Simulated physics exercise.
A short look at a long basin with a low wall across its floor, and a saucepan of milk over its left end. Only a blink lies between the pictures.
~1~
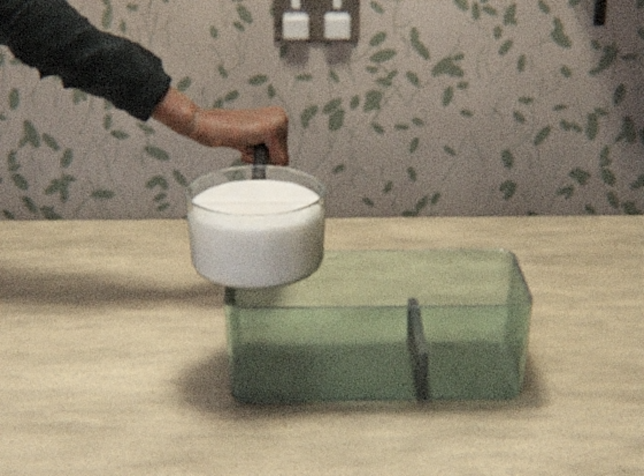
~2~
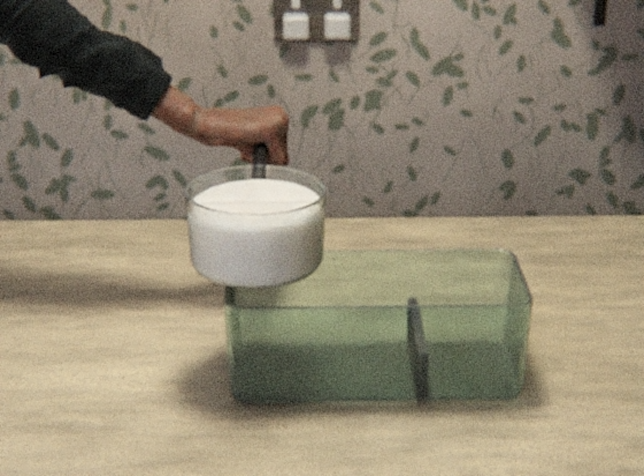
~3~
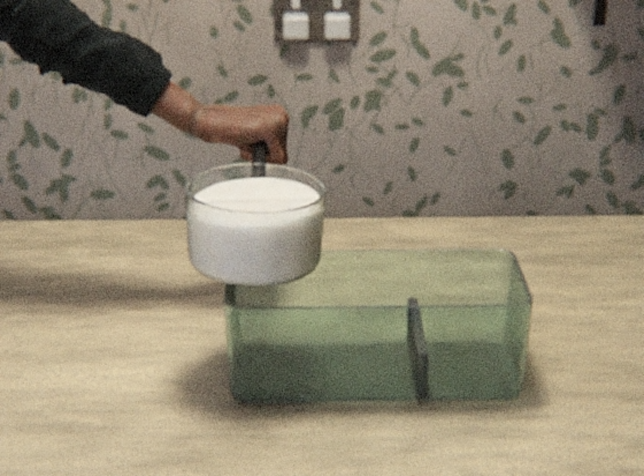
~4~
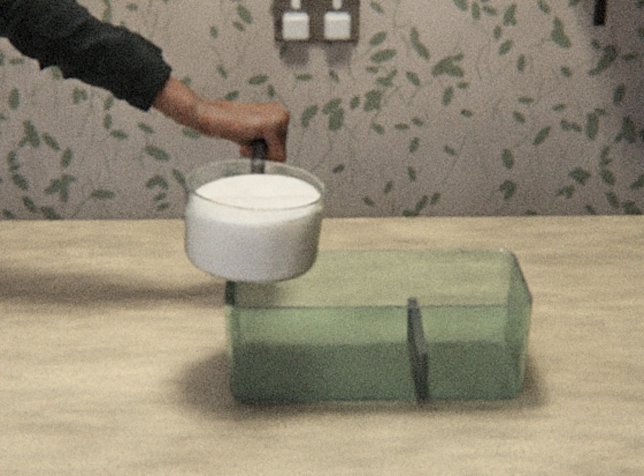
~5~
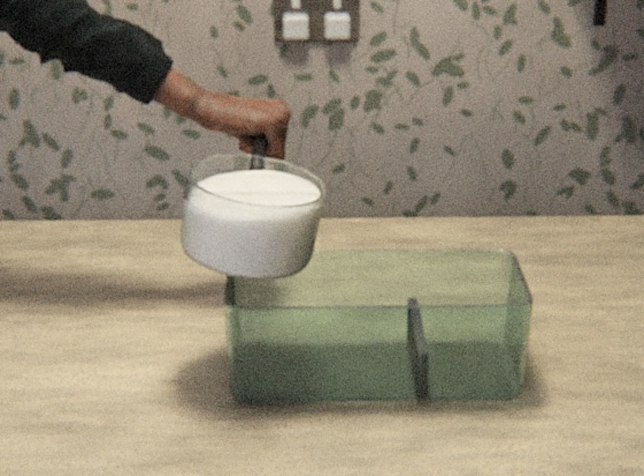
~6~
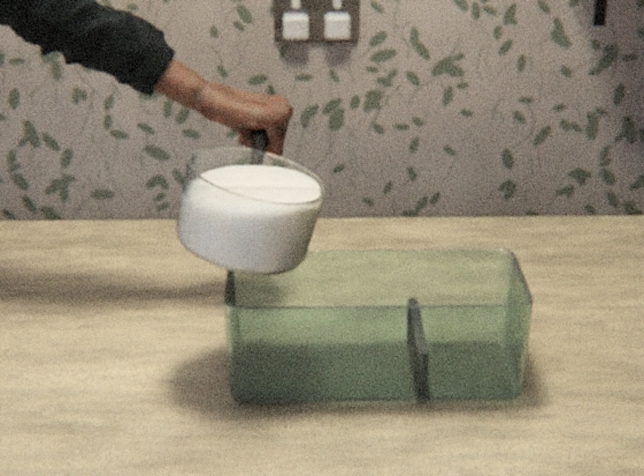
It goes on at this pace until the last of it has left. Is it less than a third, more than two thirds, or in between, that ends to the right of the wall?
It comes to between a third and two thirds.
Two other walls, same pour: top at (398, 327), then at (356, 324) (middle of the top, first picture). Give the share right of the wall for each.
About 85 and 95 per cent.
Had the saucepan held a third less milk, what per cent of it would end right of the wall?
Some 30 per cent.
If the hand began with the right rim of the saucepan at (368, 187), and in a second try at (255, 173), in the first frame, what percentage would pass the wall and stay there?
About 75 and 5 per cent.
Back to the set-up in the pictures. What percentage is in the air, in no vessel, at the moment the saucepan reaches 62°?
About 25 per cent.
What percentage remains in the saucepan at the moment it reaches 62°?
About 65 per cent.
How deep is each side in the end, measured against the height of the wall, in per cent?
The left part 40 per cent, the right part 70.
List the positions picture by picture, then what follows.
The first frame shows tilt 0°; pouring edge (325, 191); surface from (190, 202) to (322, 201); the long basin's rim runs from (228, 280) to (523, 277); the wall's top is at (418, 326).
The second frame shows tilt 1°; pouring edge (325, 191); surface from (190, 202) to (322, 200).
The third frame shows tilt 2°; pouring edge (325, 191); surface from (190, 200) to (321, 198).
The fourth frame shows tilt 5°; pouring edge (324, 191); surface from (188, 198) to (322, 196).
The fifth frame shows tilt 9°; pouring edge (324, 191); surface from (190, 192) to (321, 191).
The sixth frame shows tilt 14°; pouring edge (324, 191); surface from (186, 187) to (322, 187).
A moment on, the saucepan is tipped part way and 63 per cent is still to pour, 13 is left of the wall and 0 right of it.
Next, the saucepan is tipped on its side and 16 per cent is still to pour, 28 is left of the wall and 43 right of it.
Then the saucepan is tipped right over and 1 per cent is still to pour, 46 is left of the wall and 50 right of it.
Later the saucepan is tipped right over and 0 per cent is still to pour, 50 is left of the wall and 50 right of it.
At rest 50 per cent lies left of the wall, 50 right of it and 1 outside.
